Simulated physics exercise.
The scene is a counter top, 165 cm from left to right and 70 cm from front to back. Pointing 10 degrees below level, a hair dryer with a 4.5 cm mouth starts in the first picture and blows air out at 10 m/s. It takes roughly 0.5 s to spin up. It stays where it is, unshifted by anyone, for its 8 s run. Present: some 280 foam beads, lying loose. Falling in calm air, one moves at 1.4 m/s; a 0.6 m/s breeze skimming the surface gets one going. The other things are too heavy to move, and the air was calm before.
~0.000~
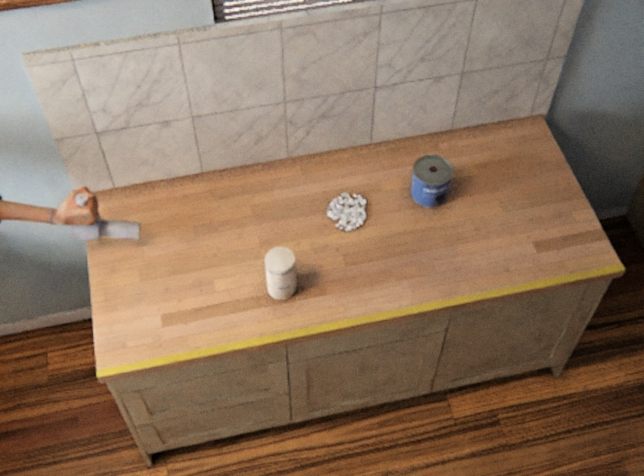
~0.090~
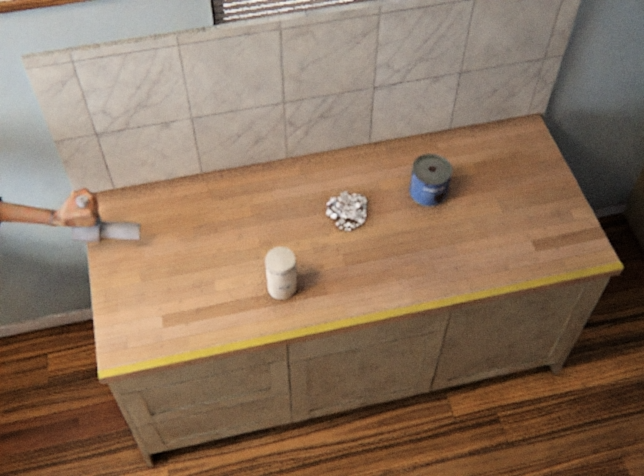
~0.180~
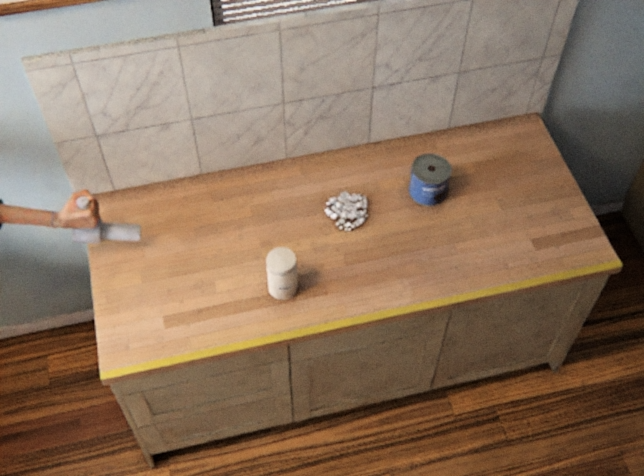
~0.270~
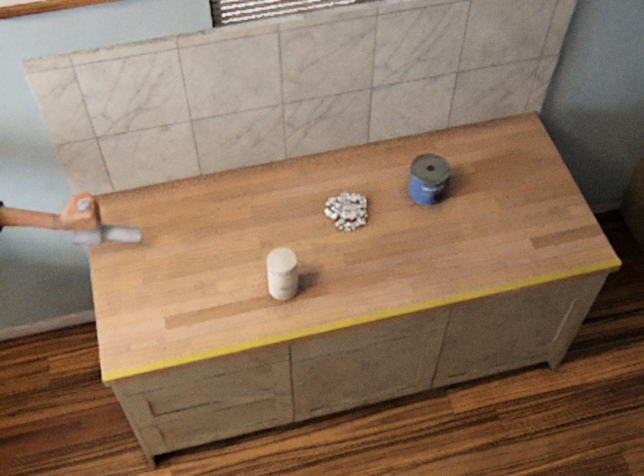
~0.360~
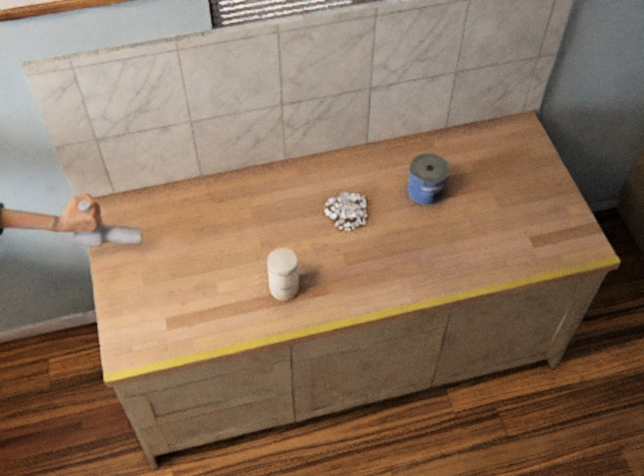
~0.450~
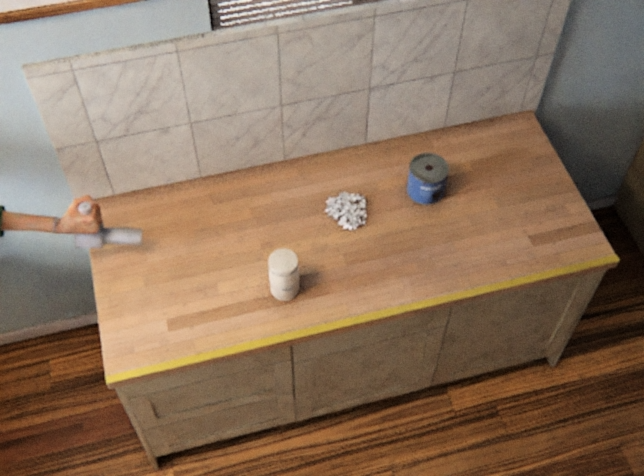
A hand reaches in from the left, holding a pale grey hair dryer over the edge of a wooden counter top, seen from high above. A small heap of white foam beads lies near the middle, between a white jar in front and a blue tin to the right, with marbled tiles behind and a yellow front edge. The view drifts very slightly, while the beads barely stir.
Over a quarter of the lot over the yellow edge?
No - watch it - the losses over that edge are going to stay within one in four.
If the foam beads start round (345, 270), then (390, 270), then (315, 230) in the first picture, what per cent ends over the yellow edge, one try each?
First try 80 %, second 80 %, third 10 %.
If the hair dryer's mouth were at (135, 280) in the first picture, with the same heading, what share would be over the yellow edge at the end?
Then about 0 %.
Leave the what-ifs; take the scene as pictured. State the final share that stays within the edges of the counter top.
About 2 % of them are still there at the end.
After 1.6 s, 0 % are over the yellow edge; the middle of those still in play is near (440, 131); 22 % have settled or left.
After 2.6 s, 0 % are over the yellow edge; the middle of those still in play is near (482, 120); 46 % have settled or left.
After 4.4 s, 0 % are over the yellow edge; 95 % have settled or left.
After 8.0 s, at the end, 0 % are over the yellow edge.
